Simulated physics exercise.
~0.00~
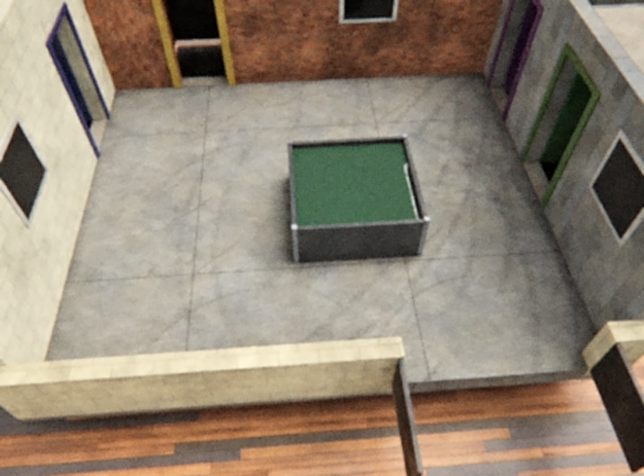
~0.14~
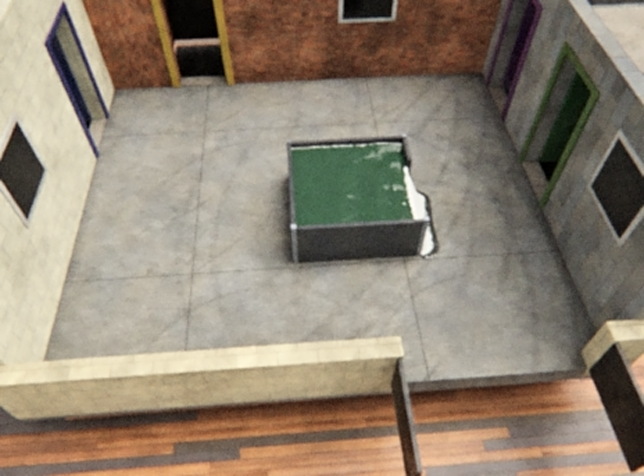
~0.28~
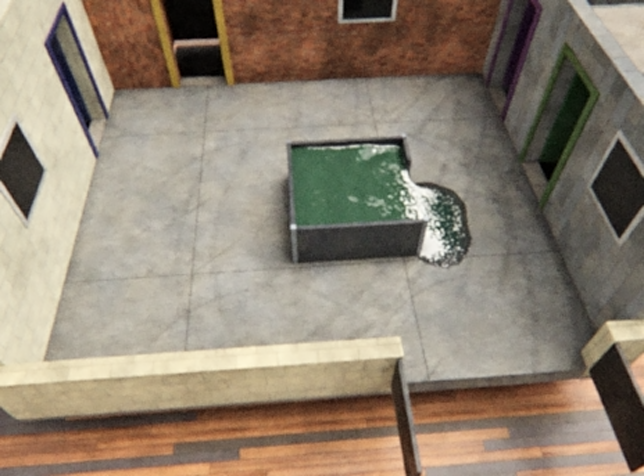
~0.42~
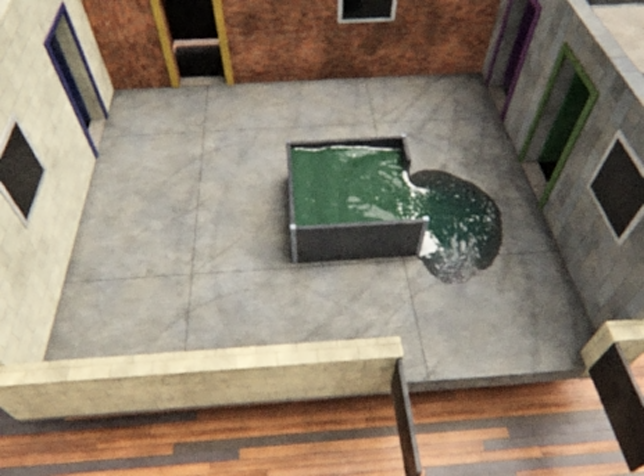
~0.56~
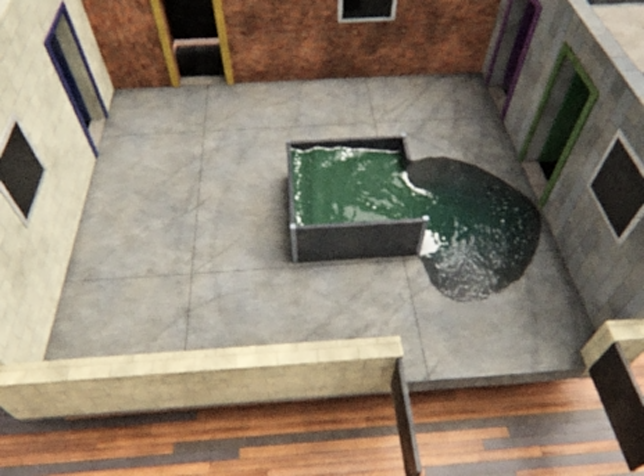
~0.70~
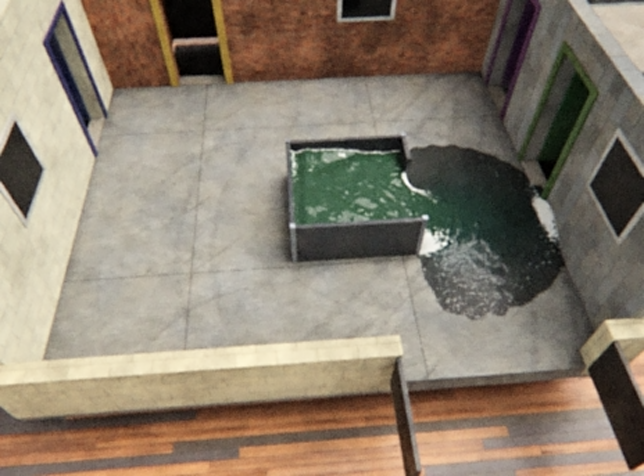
At first, a dark-sided tank of green water sits whole and still on the grey floor of a walled yard. Then part of its right side gives way and water pours out, foaming white at the gap. The pool fans outward across the floor, reaching the right wall near the green-framed doorway.
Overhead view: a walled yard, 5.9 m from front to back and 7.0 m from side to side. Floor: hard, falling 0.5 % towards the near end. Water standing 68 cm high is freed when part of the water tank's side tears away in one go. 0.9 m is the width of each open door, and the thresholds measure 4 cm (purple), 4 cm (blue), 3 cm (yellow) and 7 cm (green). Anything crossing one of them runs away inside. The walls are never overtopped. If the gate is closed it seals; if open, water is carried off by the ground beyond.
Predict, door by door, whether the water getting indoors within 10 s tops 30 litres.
Prediction: At the purple door it falls short; at the blue door it falls short; at the yellow door it falls short; at the green door it tops it.
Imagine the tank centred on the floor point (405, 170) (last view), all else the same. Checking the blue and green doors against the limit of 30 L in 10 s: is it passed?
Blue door held, green door exceeded.
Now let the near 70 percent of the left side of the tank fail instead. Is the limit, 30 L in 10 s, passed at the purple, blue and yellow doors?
Door purple stays within, door blue goes beyond, door yellow goes beyond.
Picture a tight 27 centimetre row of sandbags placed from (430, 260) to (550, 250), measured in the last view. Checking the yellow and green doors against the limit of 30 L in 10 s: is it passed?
Against that limit: Yellow below, green over.
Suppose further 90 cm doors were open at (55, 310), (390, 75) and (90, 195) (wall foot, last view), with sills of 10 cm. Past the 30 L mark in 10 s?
Check each in turn: The first fails, the second fails, the third fails.
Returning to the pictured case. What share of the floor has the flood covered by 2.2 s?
Covered: Roughly 20 %.
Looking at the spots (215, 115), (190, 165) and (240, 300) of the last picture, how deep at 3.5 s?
Depth readings in turn - 0, 0, 0 cm.
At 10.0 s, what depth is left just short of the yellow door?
I'd put it near 1.5 cm.
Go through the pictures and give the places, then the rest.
The water tank at (354, 183) is whole and still, 68 cm deep, in the first picture.
The front is at a hidden place, 0.6 m from the gap at (411, 211); 0.3 m2 of floor is under water; 68 cm left at the back of the water tank, in the second picture.
Water pours out at (410, 213) and has run 0.9 m, to (451, 195); typically 11 cm deep outside, 68 cm at the water tank's back, in the third picture.
The front is at (495, 213), 1.4 m from the gap at (410, 214); 2.1 m2 of floor is under water; 66 cm left at the back of the water tank, in the fourth picture.
Water pours out at (410, 214) and has run 1.9 m, to (527, 204); typically 6 cm deep outside, 59 cm at the water tank's back, in the fifth picture.
The front is at (561, 256), 2.2 m from the gap at (409, 213); 4.8 m2 of floor is under water; 59 cm left at the back of the water tank, in the sixth picture.
After 1.4 s water covers 20 % of the floor and is deepest (37 cm) near (601, 348); purple door not reached, blue door not reached, yellow door not reached, green door 22 cm at the sill, 57 L in.
After 2.2 s water covers 20 % of the floor and is deepest (36 cm) near (596, 335); purple door 5 cm at the sill, 0 L in, blue door not reached, yellow door not reached, green door 24 cm at the sill, 156 L in.
After 3.5 s water covers 30 % of the floor and is deepest (19 cm) near (601, 348); purple door 4 cm at the sill, 1 L in, blue door not reached, yellow door not reached, green door 15 cm at the sill, 235 L in.
After 6.0 s water covers 45 % of the floor and is deepest (11 cm) near (601, 348); purple door 5 cm at the sill, 3 L in, blue door not reached, yellow door 1 cm at the sill, 0 L in, green door 9 cm at the sill, 276 L in.
After 10.0 s water covers 65 % of the floor and is deepest (6 cm) near (601, 348); purple door 4 cm at the sill, 10 L in, blue door 3 cm at the sill, 0 L in, yellow door 1 cm at the sill, 0 L in, green door 4 cm at the sill, 279 L in.
